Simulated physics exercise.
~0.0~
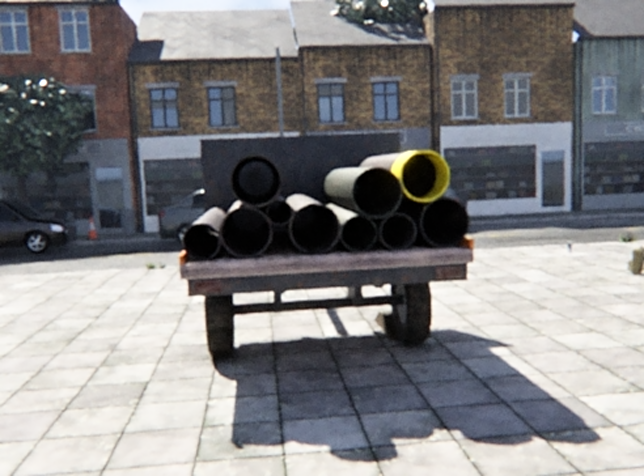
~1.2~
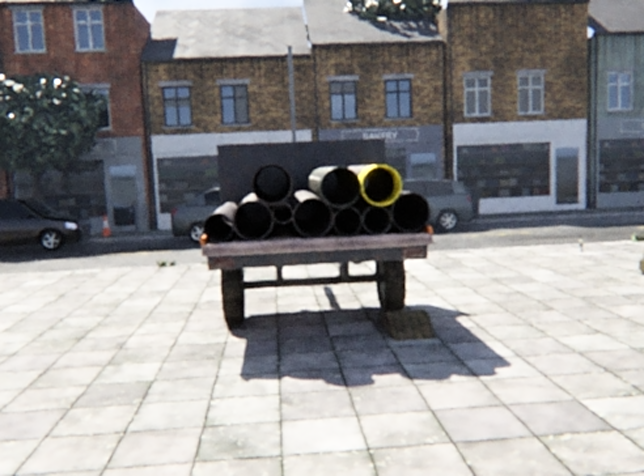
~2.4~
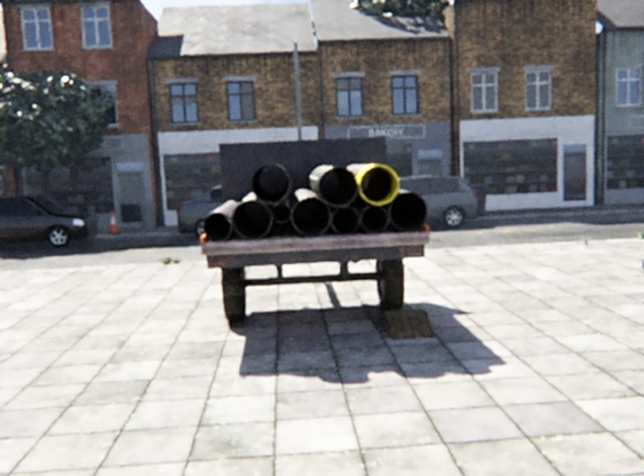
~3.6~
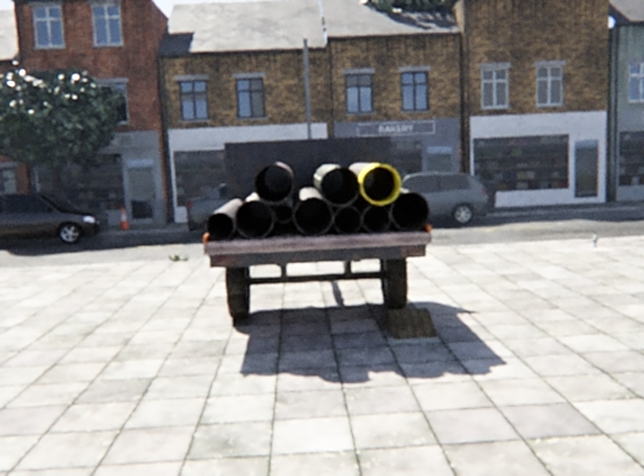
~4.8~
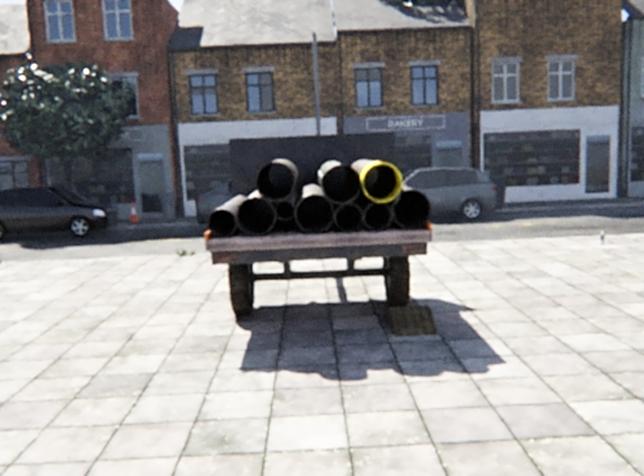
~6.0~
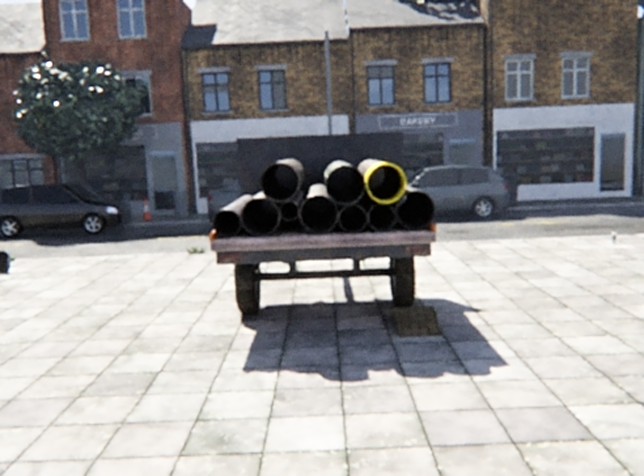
On a paved square across from a row of brick shops, a flat trailer stacked with loose dark pipes and one yellow one sat tilted, then levelled out, and the yellow pipe shifted slightly but stayed up on the pile with the others.
